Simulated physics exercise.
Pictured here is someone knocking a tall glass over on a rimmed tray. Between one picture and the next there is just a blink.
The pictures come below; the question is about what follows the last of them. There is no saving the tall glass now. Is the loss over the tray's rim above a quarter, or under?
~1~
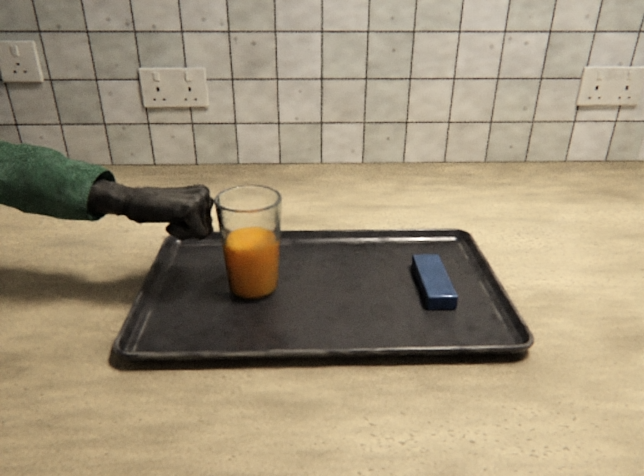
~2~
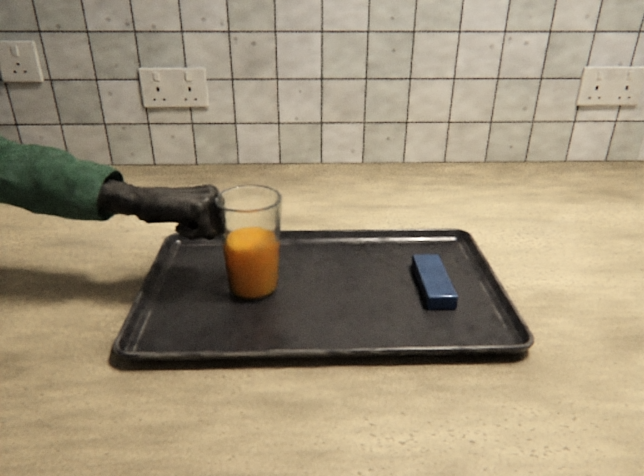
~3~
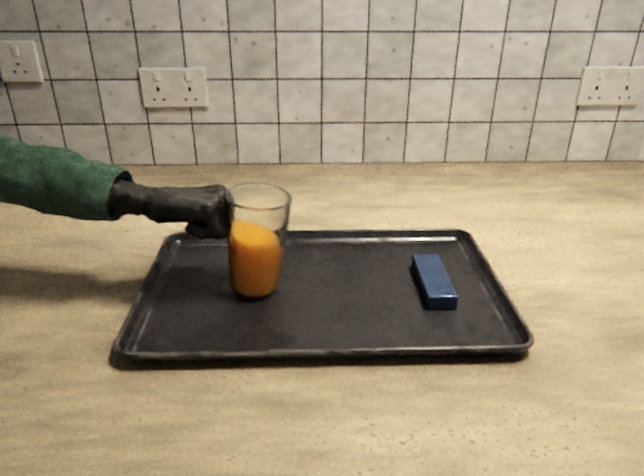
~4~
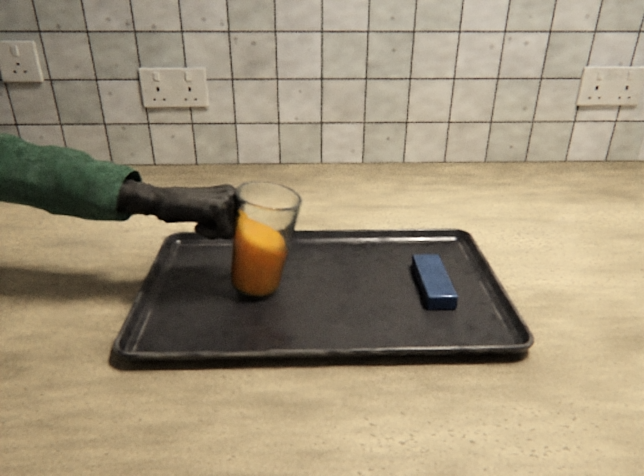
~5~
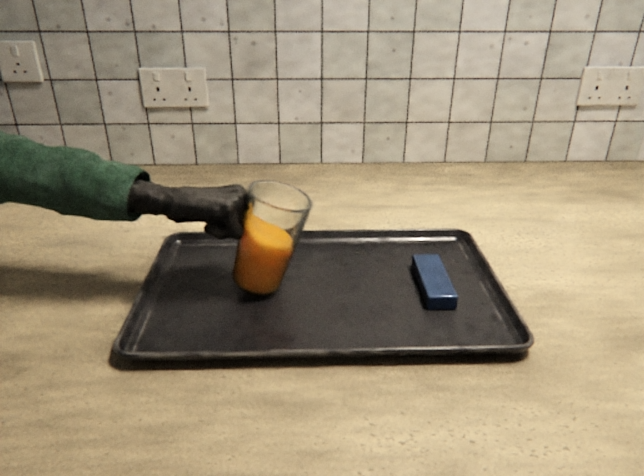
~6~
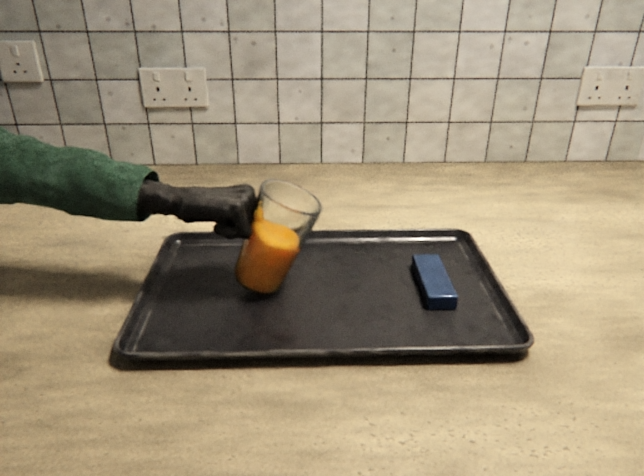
The runoff from the tray comes to less than a quarter of the liquid.
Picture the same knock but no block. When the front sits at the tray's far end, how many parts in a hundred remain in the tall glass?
About 55 percent.
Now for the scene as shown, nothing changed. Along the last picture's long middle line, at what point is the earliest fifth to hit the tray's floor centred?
Around (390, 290).
A moment on, the tall glass is falling and 100 per cent is in the glass, 0 on the tray and 0 above or beyond its rim.
Next, the tall glass lies on its side and 83 per cent is in the glass, 5 on the tray and 12 above or beyond its rim.
Then the tall glass lies on its side and 44 per cent is in the glass, 39 on the tray and 16 above or beyond its rim.
Later the tall glass lies on its side and 23 per cent is in the glass, 61 on the tray and 16 above or beyond its rim.
At rest 85 per cent is held by tray and glass, 15 is off the tray.
